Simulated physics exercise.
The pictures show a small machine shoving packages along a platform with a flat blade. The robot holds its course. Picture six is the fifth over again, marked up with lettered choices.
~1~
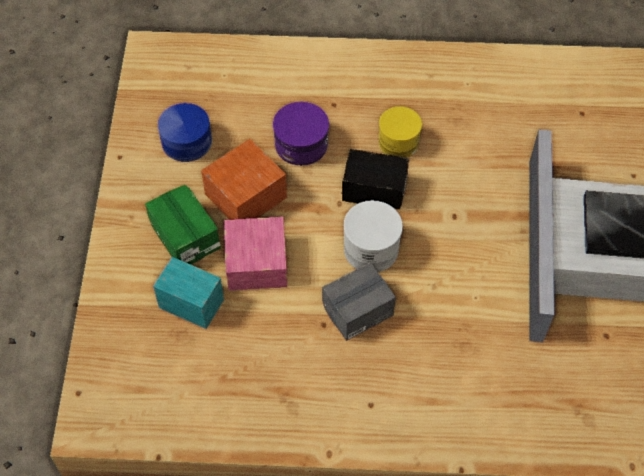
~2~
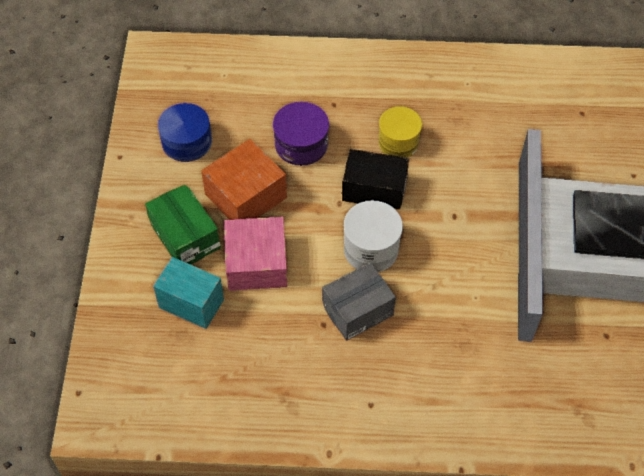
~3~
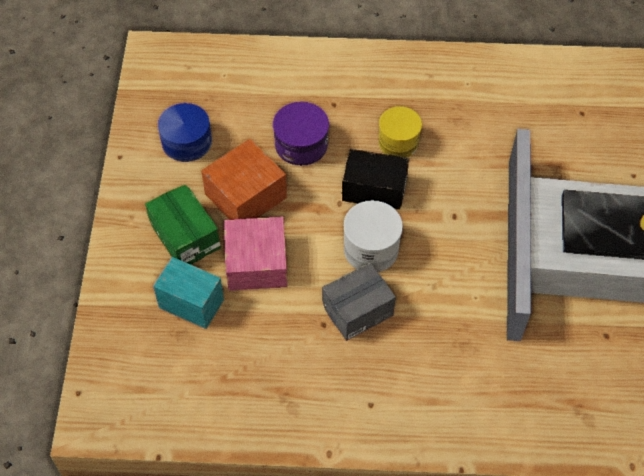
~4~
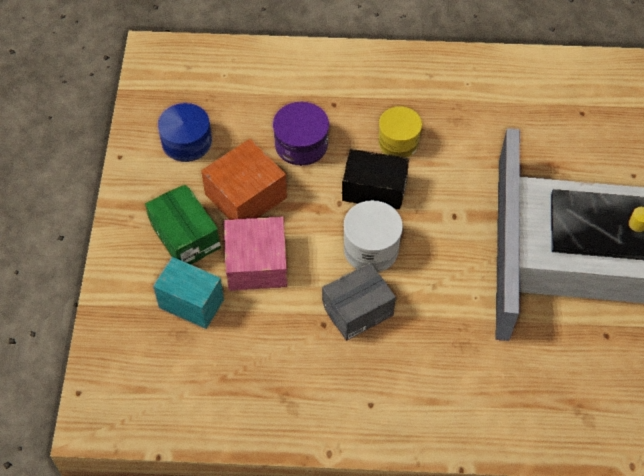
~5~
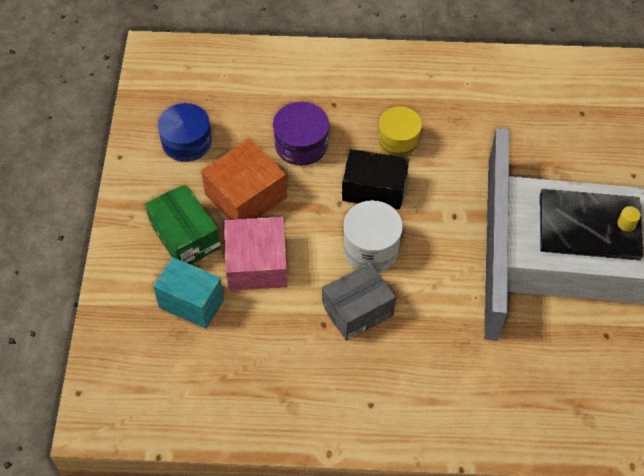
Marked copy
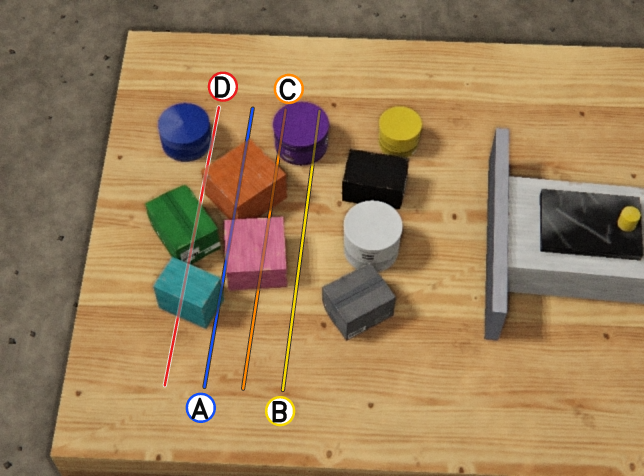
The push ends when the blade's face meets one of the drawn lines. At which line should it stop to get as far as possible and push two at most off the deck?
Stop at D.
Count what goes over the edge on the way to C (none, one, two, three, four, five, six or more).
By then, none.
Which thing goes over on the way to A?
The green parcel.
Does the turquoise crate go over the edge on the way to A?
No.
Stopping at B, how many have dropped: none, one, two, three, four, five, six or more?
By then, none.
On the marked copy, A at (230, 237); B at (303, 240); C at (266, 238); D at (194, 236).
Taking D. A third of the way, robot (472, 218); grey box (339, 299); black box (356, 179).
Two thirds of the way, robot (361, 214); green parcel (133, 228); orange crate (178, 181).
When it is over, robot (275, 211); orange crate over the edge; green parcel over the edge; two fallen.
As for the rest, A is within the limit but short; B is within the limit but short; C is within the limit but short.
